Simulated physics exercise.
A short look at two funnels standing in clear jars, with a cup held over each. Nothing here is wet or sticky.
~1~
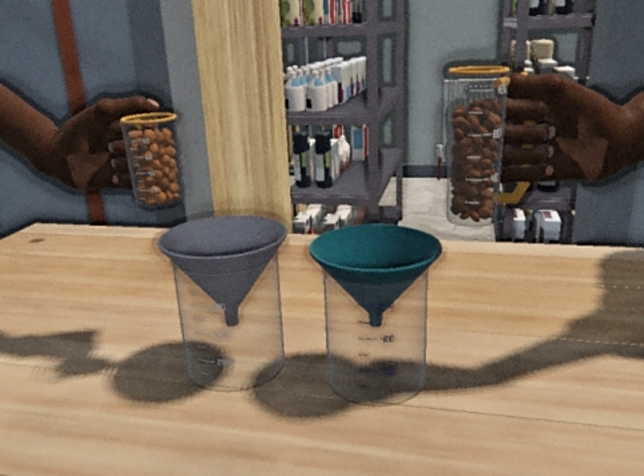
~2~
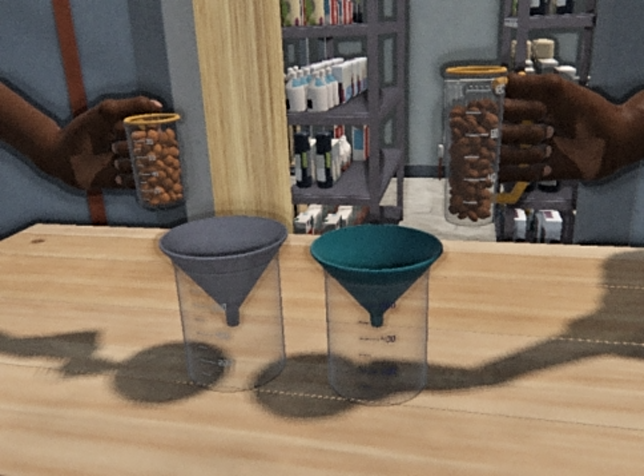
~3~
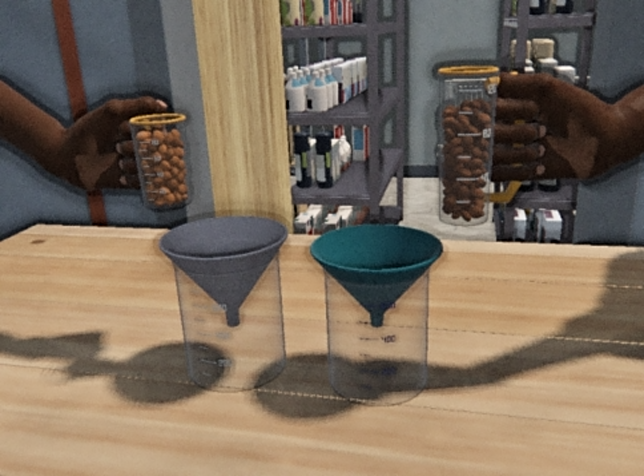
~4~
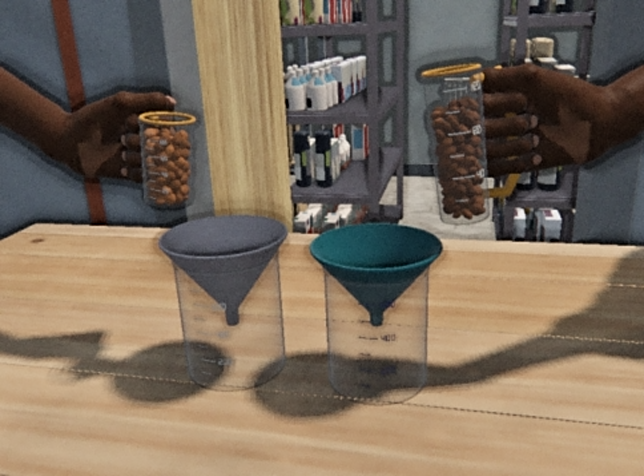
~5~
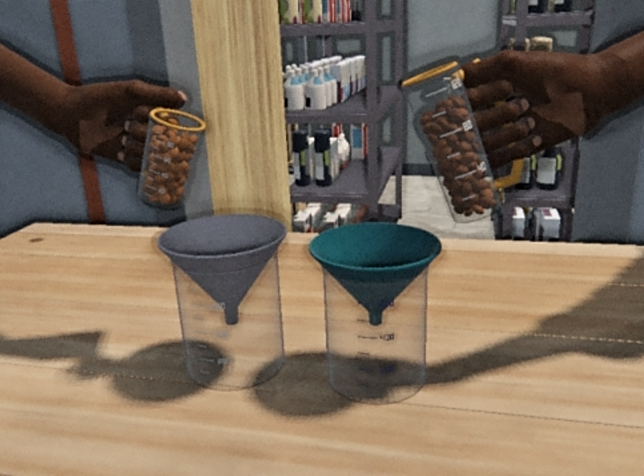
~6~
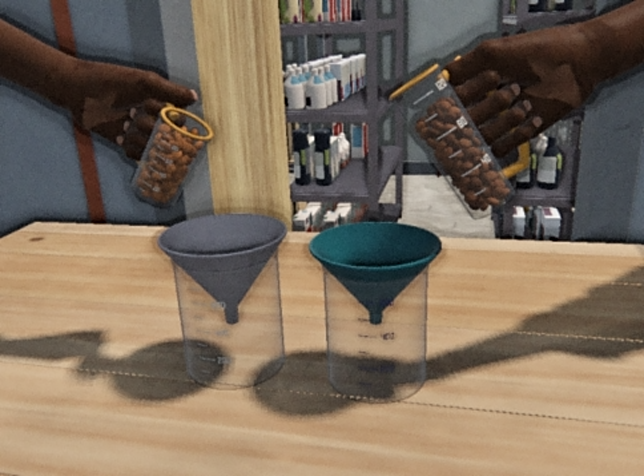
At a light wooden counter in a room with bottle-filled shelves behind it, a still view looks slightly down from the front. A grey funnel on the left and a teal one on the right stand in clear jars, each with a hand behind it holding a clear, orange-rimmed cup of brown pieces. Both hands shift the cups slightly inward, then tilt them steadily toward the middle.
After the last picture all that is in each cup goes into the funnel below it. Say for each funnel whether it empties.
The left funnel gets blocked and the right funnel gets blocked.
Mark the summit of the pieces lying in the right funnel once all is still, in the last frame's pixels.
At about (347, 256).
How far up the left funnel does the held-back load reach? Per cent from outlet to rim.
Near 80 %.
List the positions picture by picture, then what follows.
The first picture shows left funnel at (224, 244), outlet at (232, 324), about one piece wide; left cup at (154, 161), holding bits of cat kibble; right funnel at (375, 255), outlet at (376, 325), narrower than one piece; right cup at (475, 148), holding bits of dog kibble.
The second picture shows left cup at (158, 162), upright; right cup at (472, 148), upright.
The third picture shows left cup at (163, 162), upright; right cup at (465, 147), upright.
The fourth picture shows left cup at (168, 161), tipped 7°; right cup at (458, 146), tipped 7°.
The fifth picture shows left cup at (170, 160), tipped 20°; right cup at (454, 146), tipped 20°.
The sixth picture shows left funnel at (224, 242), outlet at (232, 322); left cup at (170, 160), tipped 34°; right funnel at (375, 253), outlet at (376, 322); right cup at (454, 145), tipped 34°.
Then, 0.41 s past the last view, left, all still in the cup; right, all still in the cup.
Then, 0.77 s past the last view, left, nearly all still in the cup, a small part in or over the funnel; right, nearly all still in the cup, a stray few in or over the funnel.
Then, 1.07 s past the last view, left, about a third still in the cup, about two thirds in or over the funnel; right, about two thirds still in the cup, about a third in or over the funnel.
Finally, left, all stuck in the funnel, none down in the jar; right, all stuck in the funnel, none down in the jar.
